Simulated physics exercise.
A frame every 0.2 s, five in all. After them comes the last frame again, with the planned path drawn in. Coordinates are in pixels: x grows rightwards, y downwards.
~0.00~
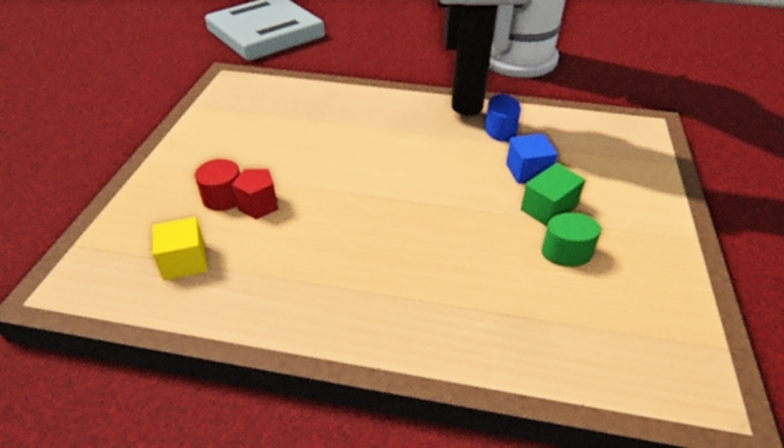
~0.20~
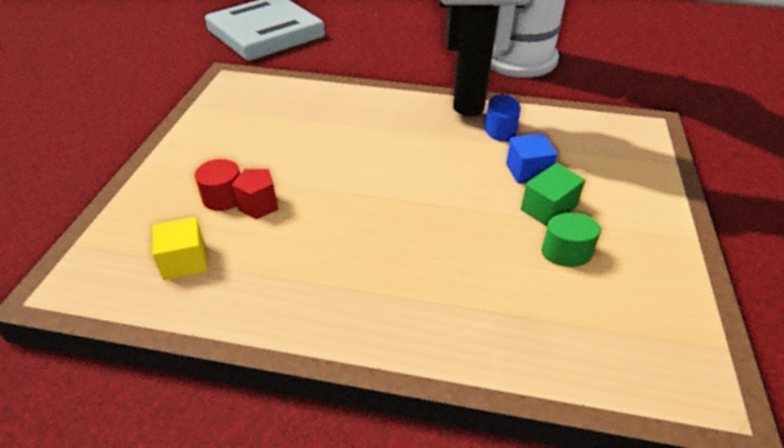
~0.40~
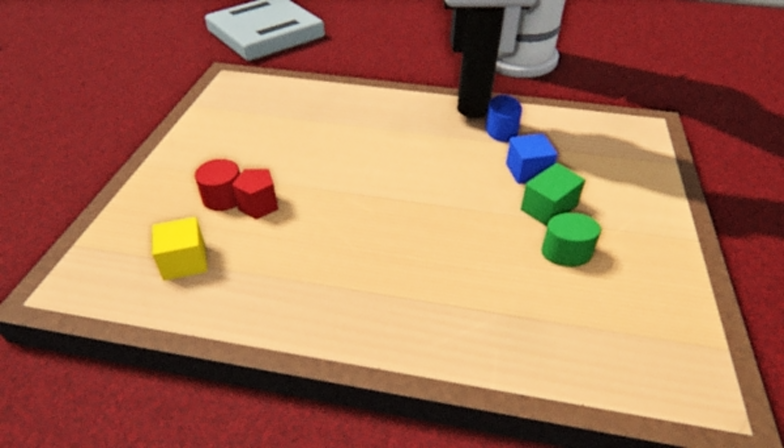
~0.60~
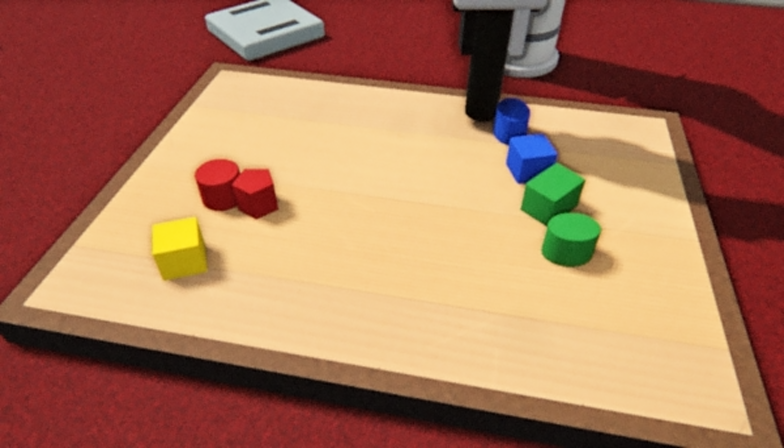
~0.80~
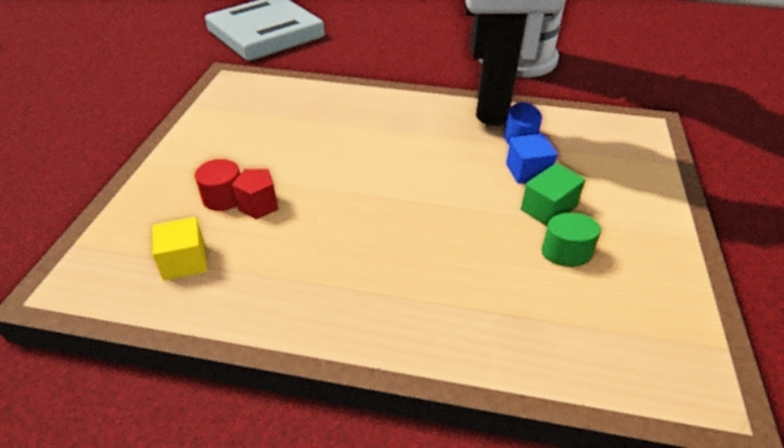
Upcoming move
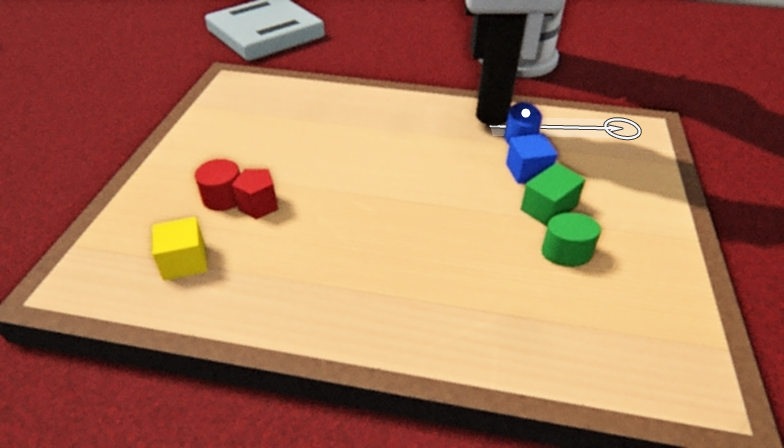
A black robotic pusher nudges the blue cylinder slightly right, closer to the blue cube.
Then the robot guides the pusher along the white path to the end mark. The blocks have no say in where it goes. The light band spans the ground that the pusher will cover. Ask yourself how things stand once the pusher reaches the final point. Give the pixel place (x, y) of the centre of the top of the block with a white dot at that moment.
The point I'd pick in the picture is (554, 121).
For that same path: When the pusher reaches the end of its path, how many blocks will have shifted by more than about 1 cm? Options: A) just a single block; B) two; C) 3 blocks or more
A - just a single block.
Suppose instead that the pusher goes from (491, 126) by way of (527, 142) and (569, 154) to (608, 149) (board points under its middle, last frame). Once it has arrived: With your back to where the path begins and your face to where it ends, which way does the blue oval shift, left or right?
Rightward.
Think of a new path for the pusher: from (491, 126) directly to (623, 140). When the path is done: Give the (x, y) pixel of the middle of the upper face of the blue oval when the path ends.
About (566, 128).
The drawn path runs from (491, 126) to (622, 129); the dot is on the blue oval.
On the path given first. One third of the way, pusher (538, 117); blue oval (553, 120), turned 70° clockwise.
Two thirds of the way, pusher (582, 118); blue oval (554, 121), turned 75° clockwise.
At the end, pusher (626, 119); blue oval (554, 121), turned 75° clockwise; blue four-sided block not moved.
